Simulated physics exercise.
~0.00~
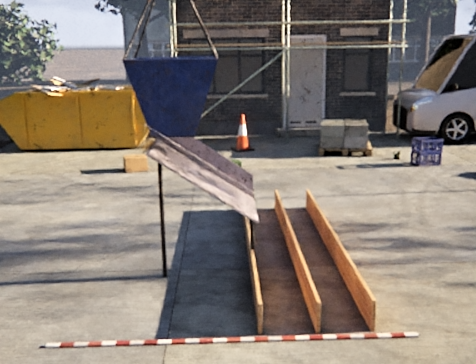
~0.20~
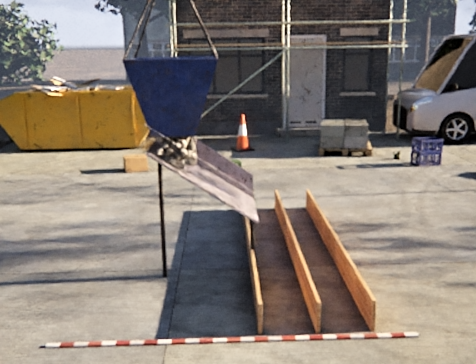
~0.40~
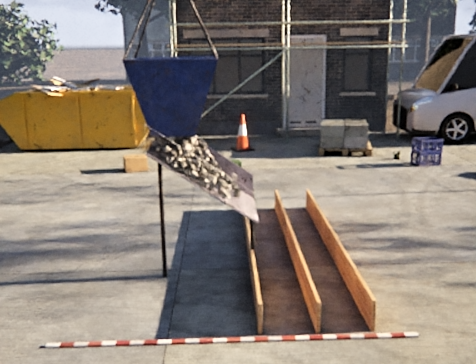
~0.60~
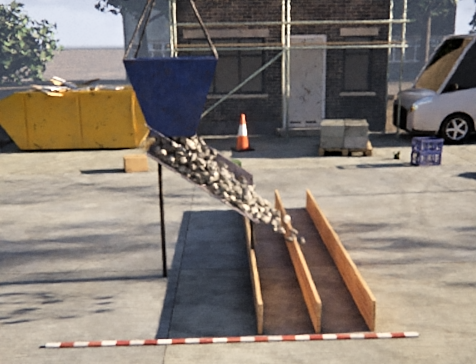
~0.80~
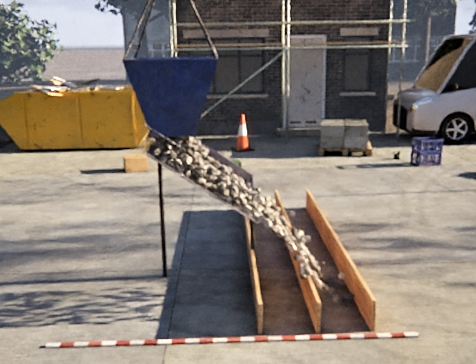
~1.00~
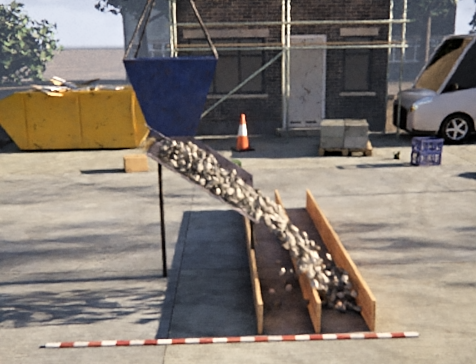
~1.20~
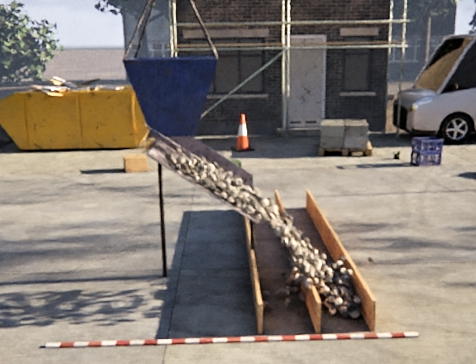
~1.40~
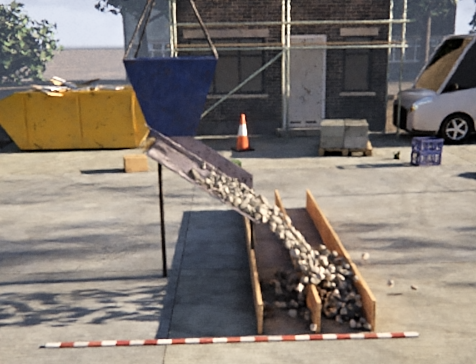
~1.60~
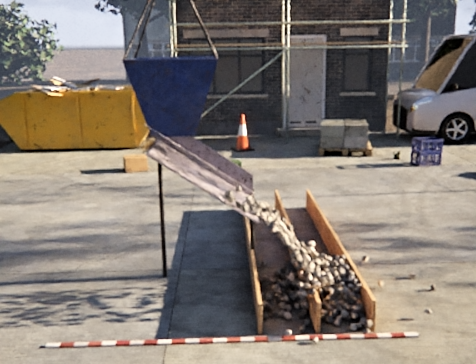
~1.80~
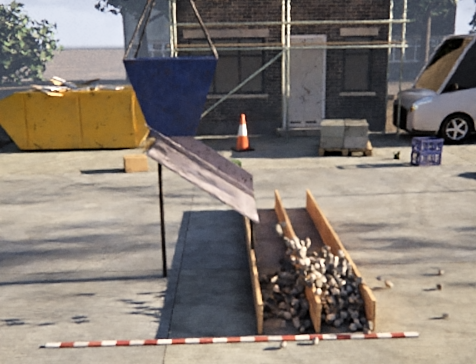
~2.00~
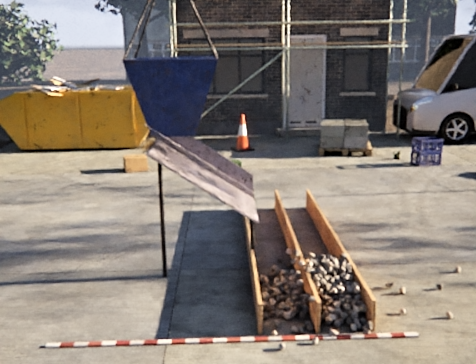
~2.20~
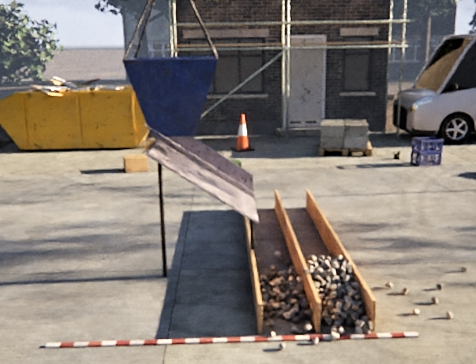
A dark blue hopper hangs still above a sloping steel chute in a paved yard, seen from the side, with a yellow skip at left, an orange cone and scaffolded brick building behind, and a white vehicle at right. Below the chute, three upright wooden boards form two bays behind a red and white striped staff. Pale, angular stones drop from the hopper, slide down the chute and pour off rightward into the bays. The chute empties as the heap spreads and several stones scatter onto the paving. Finally the stones lie still, most in the right bay, fewer in the left.
